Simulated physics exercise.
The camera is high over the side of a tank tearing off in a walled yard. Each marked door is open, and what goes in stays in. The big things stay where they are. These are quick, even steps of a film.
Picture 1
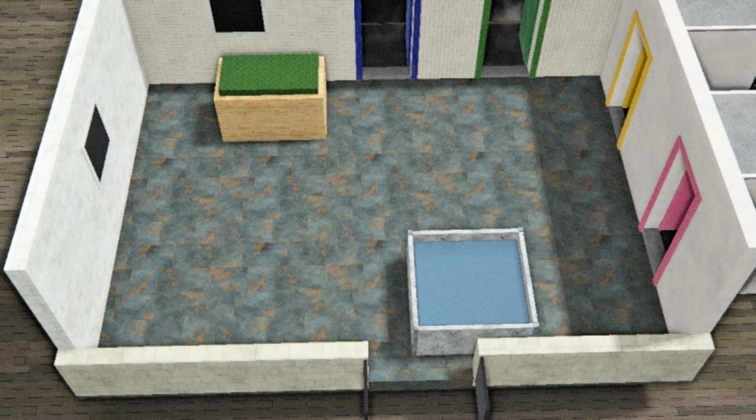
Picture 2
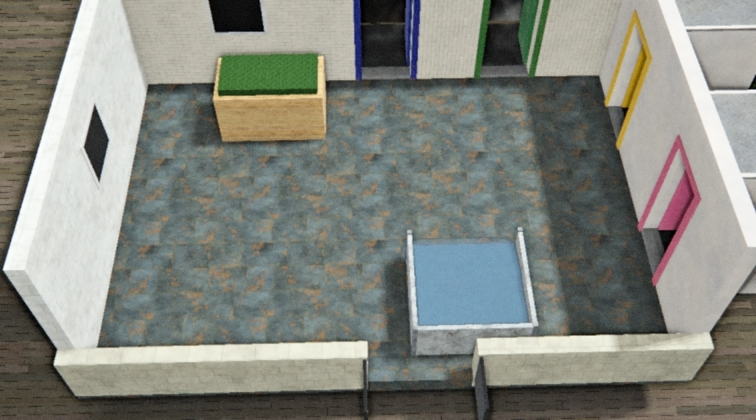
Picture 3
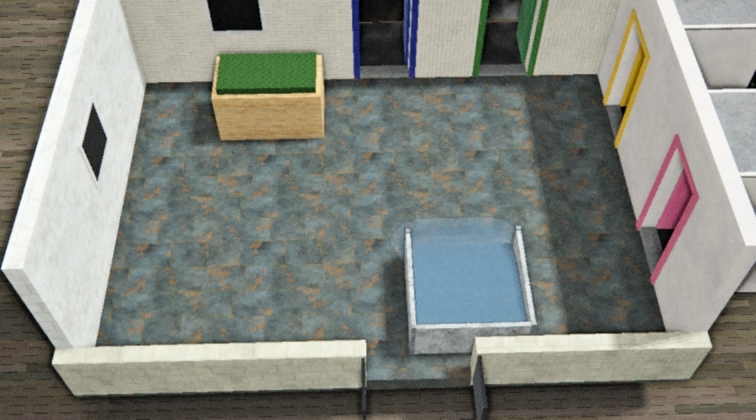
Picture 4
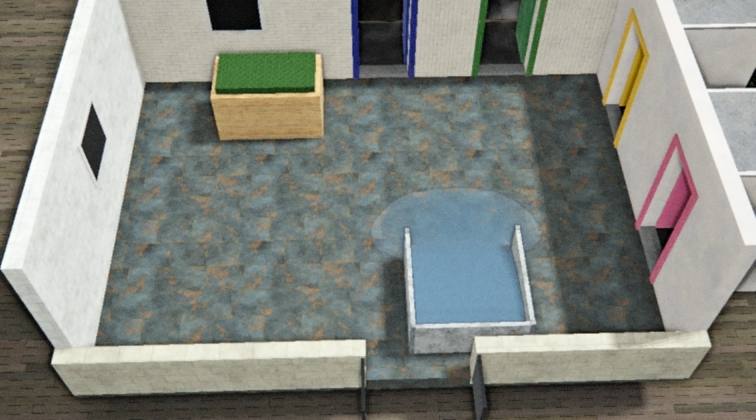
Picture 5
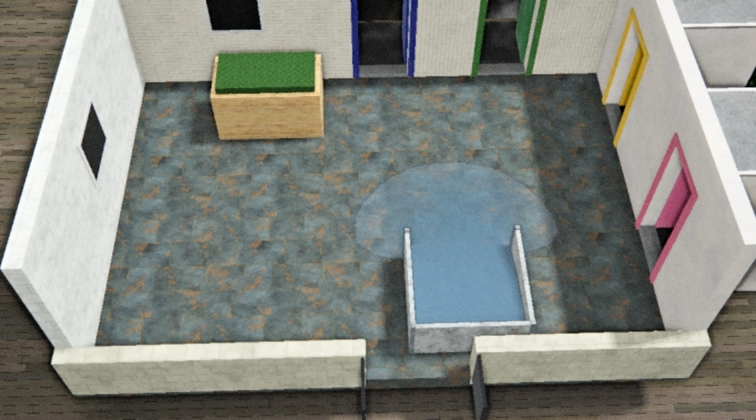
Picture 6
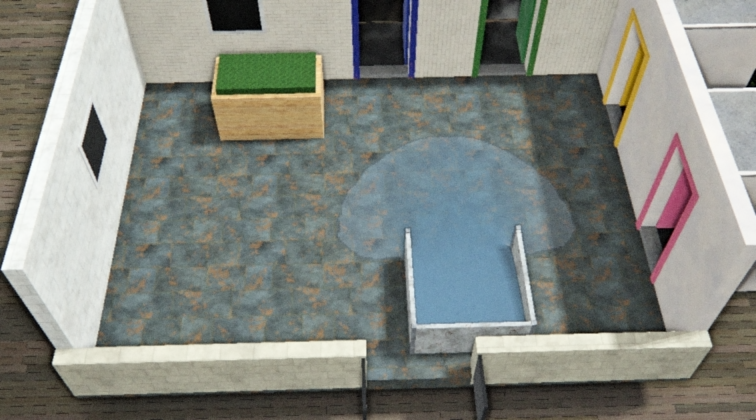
Pale blue water in a square tank pours out across the patterned floor of a walled yard after the tank's far side disappears, spreading away from the gap in a widening, rounded sheet toward the back wall and doorways.
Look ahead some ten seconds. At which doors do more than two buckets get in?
The blue door lets in a lot; the pink door admits no more than that; the green door lets in a lot; the yellow door lets in a lot.
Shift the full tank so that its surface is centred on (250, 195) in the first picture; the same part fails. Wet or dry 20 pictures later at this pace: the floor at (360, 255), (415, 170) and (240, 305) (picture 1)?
In that order: Dry, flooded, dry.
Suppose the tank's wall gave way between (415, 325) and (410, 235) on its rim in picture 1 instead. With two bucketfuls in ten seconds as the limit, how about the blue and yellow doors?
In short: The blue one keeps below it, the yellow one takes less.
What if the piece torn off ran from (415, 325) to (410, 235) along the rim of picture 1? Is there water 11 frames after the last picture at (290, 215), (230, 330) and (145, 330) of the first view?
One after the other: Flooded, wet, covered.
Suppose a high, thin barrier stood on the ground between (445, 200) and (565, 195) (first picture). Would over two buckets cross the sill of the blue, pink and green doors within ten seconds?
In short: Blue goes over; pink floods; green is under.
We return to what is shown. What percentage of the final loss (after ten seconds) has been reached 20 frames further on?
Close to 70 %.
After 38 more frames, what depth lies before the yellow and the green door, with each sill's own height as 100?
Near 190 and 100 in a hundred.
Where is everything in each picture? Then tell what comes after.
In the first frame, still water in the tank at (470, 280).
In the second frame, the front is at (405, 256), out from the gap on the tank's far side.
In the third frame, the front is at a hidden place, out from the gap on the tank's far side.
In the fourth frame, the front is at (403, 200), out from the gap on the tank's far side.
In the fifth frame, water pours out on the tank's far side and has run to (493, 172).
In the sixth frame, water pours out on the tank's far side and has run to (424, 142).
A moment on, water covers 35 % of the floor; the blue door wet at the sill, nothing in, the pink door not reached, the green door wet at the sill, nothing in, the yellow door not reached.
Next, water covers 45 % of the floor; the blue door over two buckets in, the pink door not reached, the green door over two buckets in, the yellow door wet at the sill, nothing in.
Then, water covers 50 % of the floor; the blue door over two buckets in, the pink door wet at the sill, nothing in, the green door far over two buckets in, the yellow door under two buckets in.
Later, water covers 65 % of the floor; the blue door over two buckets in, the pink door wet at the sill, nothing in, the green door far over two buckets in, the yellow door over two buckets in.
In the end, water covers 95 % of the floor; the blue door over two buckets in, the pink door wet at the sill, nothing in, the green door far over two buckets in, the yellow door over two buckets in.
